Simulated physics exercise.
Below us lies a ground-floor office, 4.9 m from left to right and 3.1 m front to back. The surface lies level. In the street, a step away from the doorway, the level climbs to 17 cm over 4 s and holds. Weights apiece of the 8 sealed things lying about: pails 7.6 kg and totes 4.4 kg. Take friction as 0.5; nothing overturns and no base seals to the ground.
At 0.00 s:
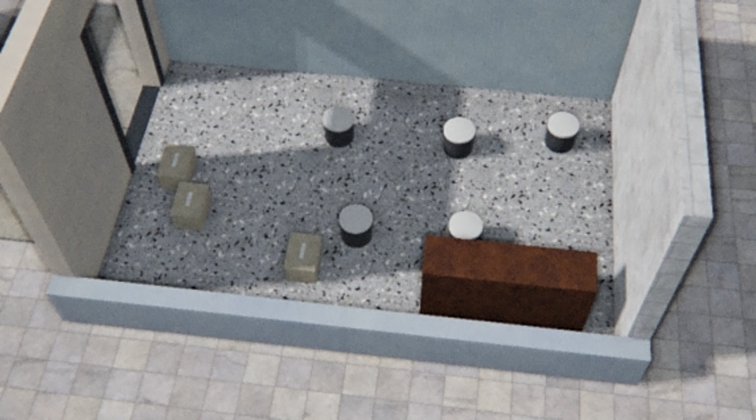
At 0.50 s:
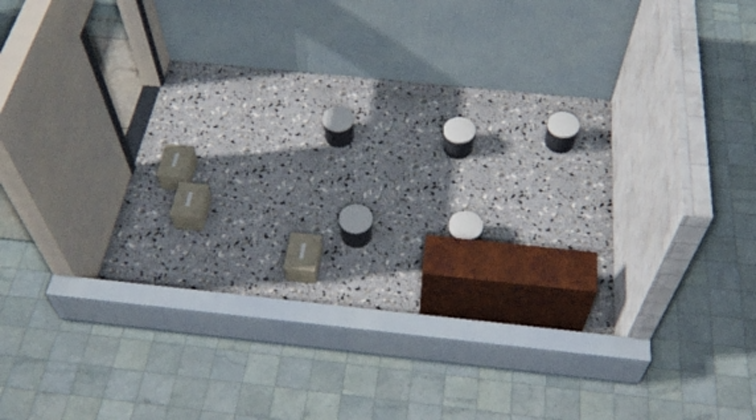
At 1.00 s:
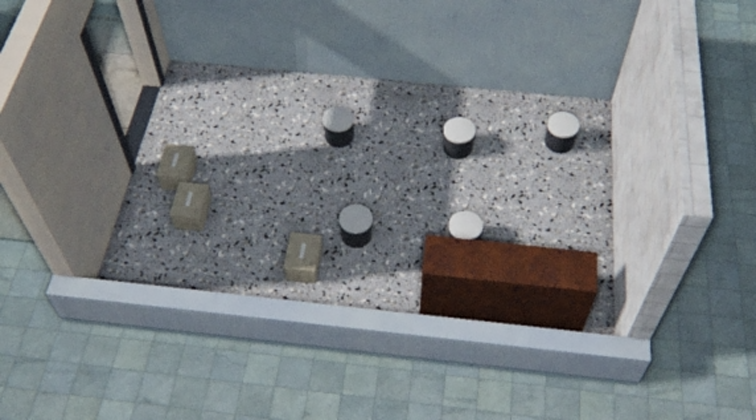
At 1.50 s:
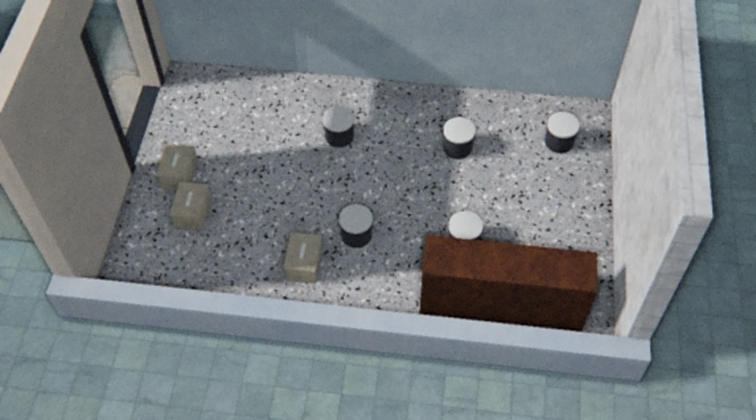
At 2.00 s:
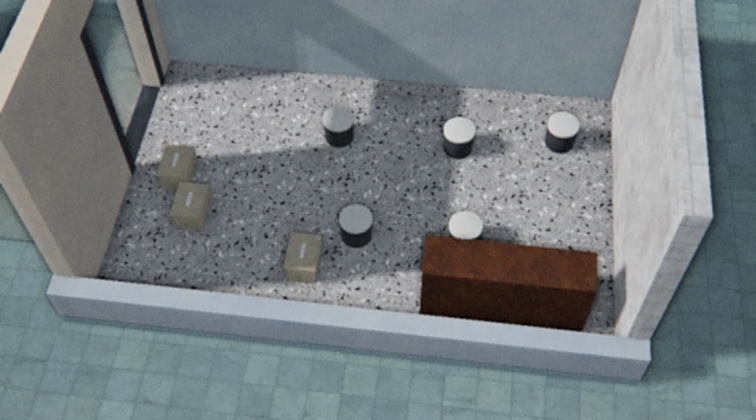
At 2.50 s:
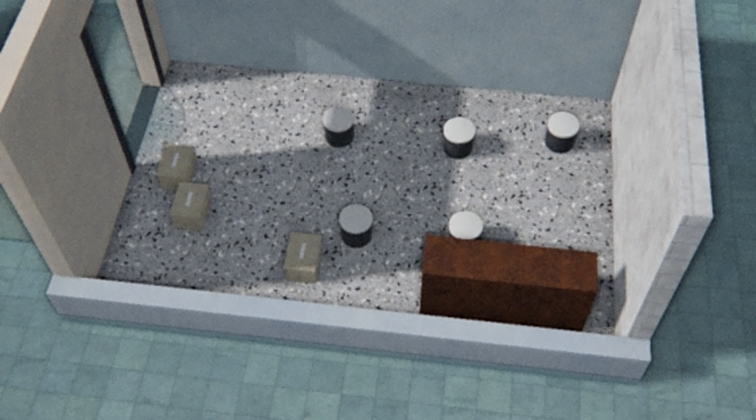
Water covers the paving outside the room while the pails and boxes inside stay still.
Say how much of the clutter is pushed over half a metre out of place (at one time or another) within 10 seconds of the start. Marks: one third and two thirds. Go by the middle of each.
It is under a third.
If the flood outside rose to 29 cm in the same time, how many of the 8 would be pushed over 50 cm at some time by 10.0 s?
In that case 8 of them.
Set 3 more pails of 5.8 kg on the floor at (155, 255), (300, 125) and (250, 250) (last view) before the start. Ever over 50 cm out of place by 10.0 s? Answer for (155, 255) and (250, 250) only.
In turn: Under, under.
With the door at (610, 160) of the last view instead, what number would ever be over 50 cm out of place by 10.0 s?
In that case 4 of them.
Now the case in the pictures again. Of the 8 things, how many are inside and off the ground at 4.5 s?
0 of them.
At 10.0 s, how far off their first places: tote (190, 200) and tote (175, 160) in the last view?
In turn: 10 cm, 200 cm.
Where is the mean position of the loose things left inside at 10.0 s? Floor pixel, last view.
Around (379, 211).
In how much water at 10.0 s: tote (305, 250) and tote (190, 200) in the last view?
Roughly 5 and 3 cm.
After 3.5 s 0 of 8 are over 50 cm from their spots; 0 afloat.
After 4.5 s 0 of 8 are over 50 cm from their spots; 0 afloat.
After 7.0 s 1 of 8 are over 50 cm from their spots; 0 afloat.
After 10.0 s 1 of 8 are over 50 cm from their spots, and 1 have been at some point; 2 afloat.
